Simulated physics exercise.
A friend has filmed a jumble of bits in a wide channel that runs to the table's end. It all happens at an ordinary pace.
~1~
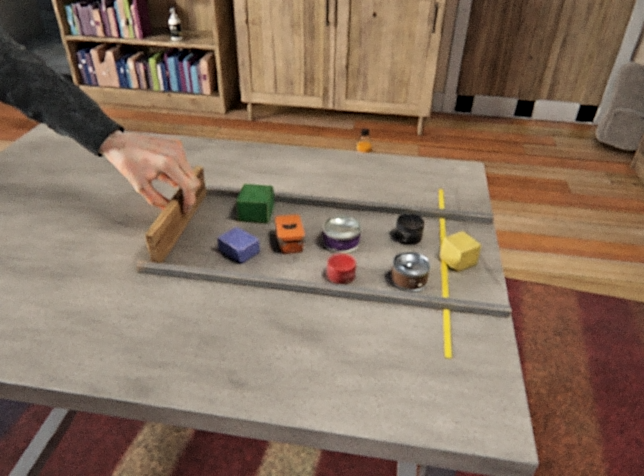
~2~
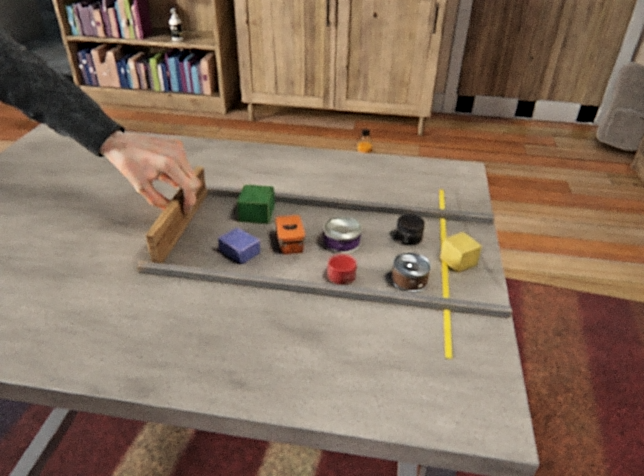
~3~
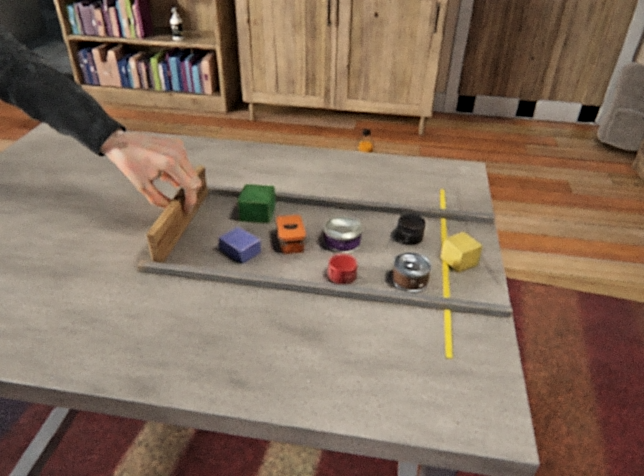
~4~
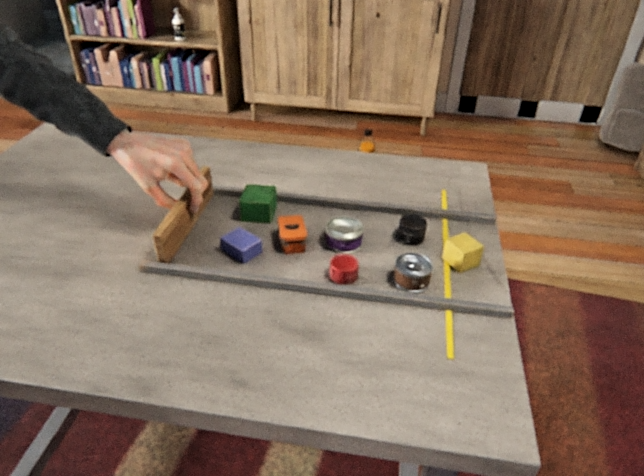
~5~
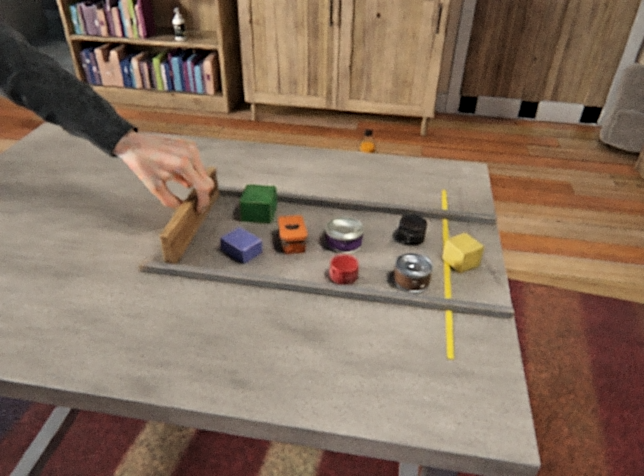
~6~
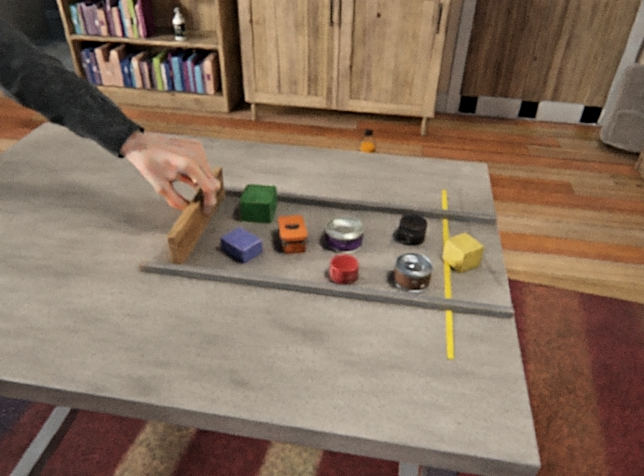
The footage shows a hand holding a wooden board upright at the left of a channel on a grey table, then sliding it slightly right toward a green block and a blue block, while the scattered blocks and small containers stay still.
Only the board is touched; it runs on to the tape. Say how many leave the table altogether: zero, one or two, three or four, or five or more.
Outcome: The number that fall off is one or two.
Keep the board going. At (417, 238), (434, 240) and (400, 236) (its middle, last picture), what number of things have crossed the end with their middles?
In that order 0, 1 and 0.
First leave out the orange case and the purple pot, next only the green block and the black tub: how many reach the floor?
0 in the first case, 0 in the second.
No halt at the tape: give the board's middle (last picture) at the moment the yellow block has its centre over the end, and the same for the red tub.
For the yellow block at (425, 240), for the red tub at (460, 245).
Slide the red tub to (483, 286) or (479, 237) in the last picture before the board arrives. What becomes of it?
In turn it drops off; tumbles off.
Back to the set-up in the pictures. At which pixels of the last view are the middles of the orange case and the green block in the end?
About (470, 253), and the other about (463, 226).
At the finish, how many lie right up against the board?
It touches 3.
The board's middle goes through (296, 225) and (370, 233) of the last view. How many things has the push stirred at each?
By then 4, and 7.
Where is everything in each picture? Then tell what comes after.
The first frame shows yellow block (460, 251); brown pot (410, 272); black tub (410, 229); board (179, 212); tape (444, 257).
The second frame shows brown pot (411, 272); blue block (239, 245).
The third frame shows black tub (411, 229); board (181, 212).
The fourth frame shows yellow block (463, 252); orange case (292, 235).
The fifth frame shows brown pot (413, 272); green block (259, 204).
The sixth frame shows yellow block (463, 253); brown pot (413, 272); black tub (413, 230); board (199, 214); tape (447, 258).
Soon after, none off yet; yellow block at rest near (463, 253); brown pot at rest near (413, 272); black tub at rest near (413, 230).
Then, none off yet; yellow block at rest near (463, 253); brown pot moved a little near (433, 270); black tub moved about its own width near (446, 228).
At rest, the number that fall off is one or two; fallen, brown pot and yellow block.
